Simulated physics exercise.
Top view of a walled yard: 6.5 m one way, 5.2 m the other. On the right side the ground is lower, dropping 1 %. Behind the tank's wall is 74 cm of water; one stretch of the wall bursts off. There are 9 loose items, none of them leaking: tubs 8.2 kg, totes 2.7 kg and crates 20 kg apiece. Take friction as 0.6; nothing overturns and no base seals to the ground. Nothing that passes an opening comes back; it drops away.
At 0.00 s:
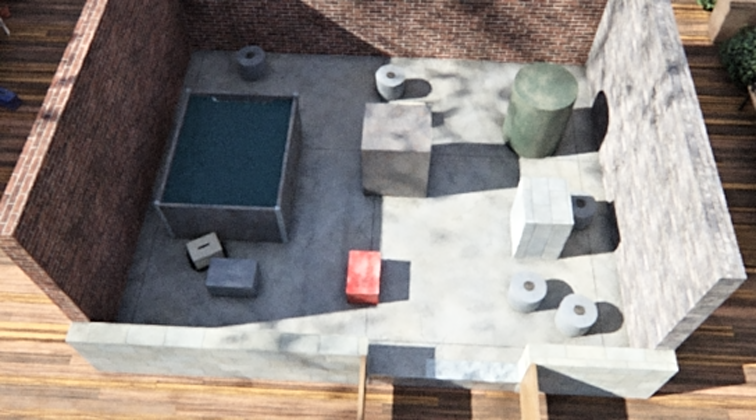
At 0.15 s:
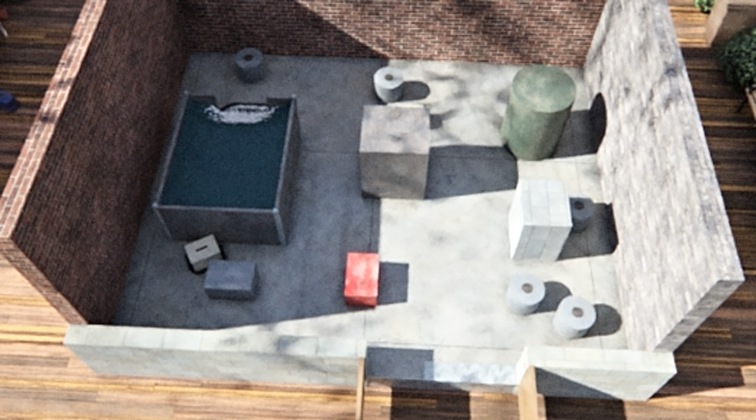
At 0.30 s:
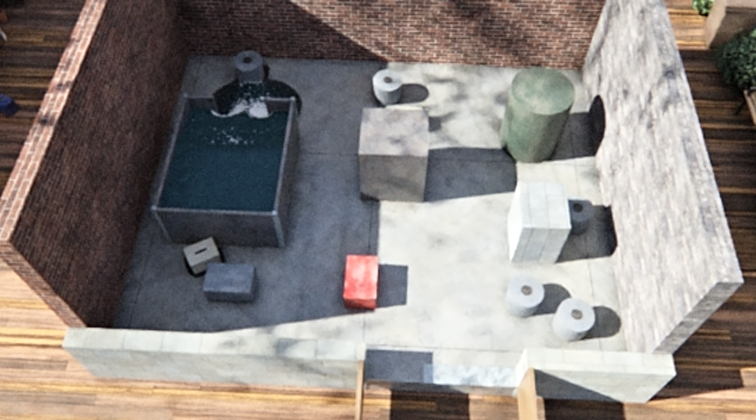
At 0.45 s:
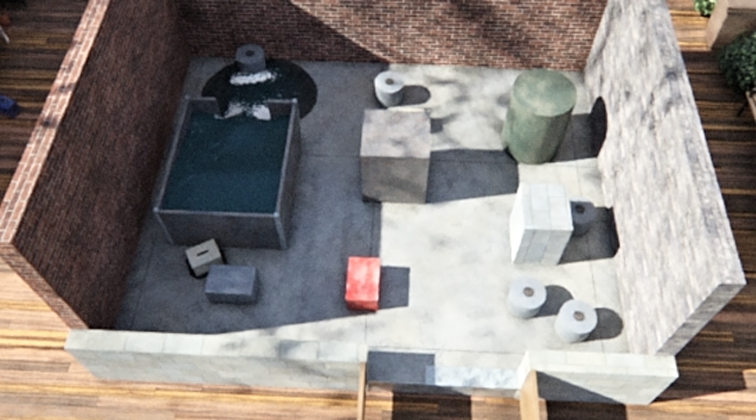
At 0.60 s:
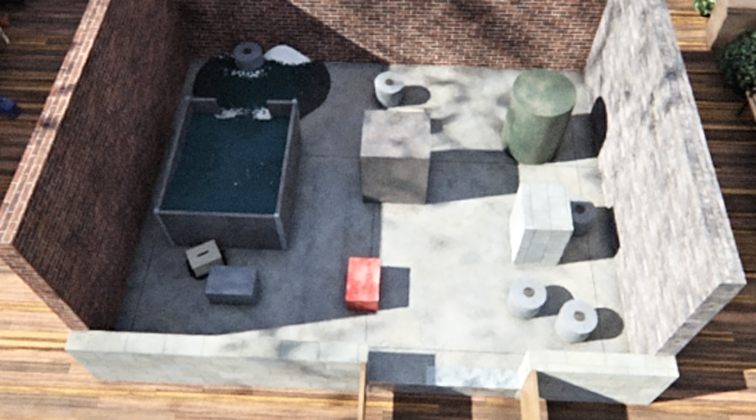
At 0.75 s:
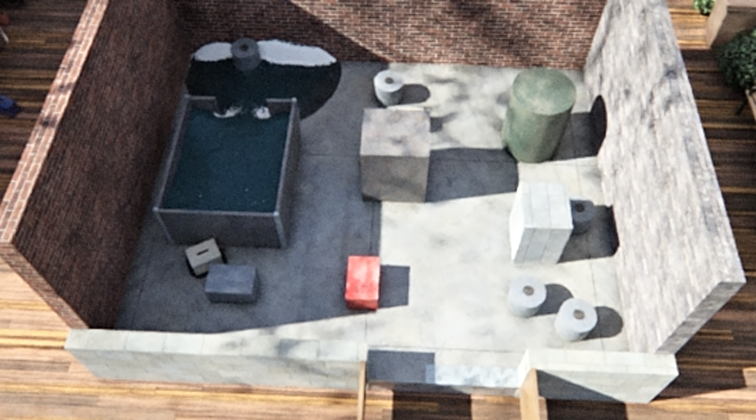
At first, a dark tank of water stands at the left of a walled yard, among scattered blocks, cylinders and a red crate. Then a gap opens in the tank's far wall, and water pours out, spreading in a dark pool around a grey cylinder while the red crate stays put.
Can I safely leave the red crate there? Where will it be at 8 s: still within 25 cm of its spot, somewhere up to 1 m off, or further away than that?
Its move will be negligible.
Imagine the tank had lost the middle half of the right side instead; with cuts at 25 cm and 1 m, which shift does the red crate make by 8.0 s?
Outcome for the red crate: Modest displacement.
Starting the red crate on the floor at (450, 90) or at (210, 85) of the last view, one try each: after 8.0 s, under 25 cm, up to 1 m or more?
I'd say it lands far off on the first try and it drifts a short distance on the second.
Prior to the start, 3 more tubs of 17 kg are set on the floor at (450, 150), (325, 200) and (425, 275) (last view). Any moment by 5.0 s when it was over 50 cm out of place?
First within, then within, then within.
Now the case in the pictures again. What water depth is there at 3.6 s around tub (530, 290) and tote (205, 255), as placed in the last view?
First about 0 cm, second about 1 cm.
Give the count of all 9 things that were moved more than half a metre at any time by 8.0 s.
It works out to 5.
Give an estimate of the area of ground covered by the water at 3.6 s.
The covered patch comes to about 19 m2.
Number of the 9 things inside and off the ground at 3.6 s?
Total: 1.
After 1.6 s the red crate is near (363, 277), 0.0 m from its start, aground; 0 of 9 are out; 1 afloat.
After 3.6 s the red crate is near (363, 277), 0.0 m from its start, aground; 0 of 9 are out; 1 afloat.
After 5.6 s the red crate is near (363, 277), 0.0 m from its start, aground; 0 of 9 are out; 3 afloat.
After 8.0 s the red crate is near (363, 277), 0.0 m from its start, aground; 0 of 9 are out; 5 afloat.
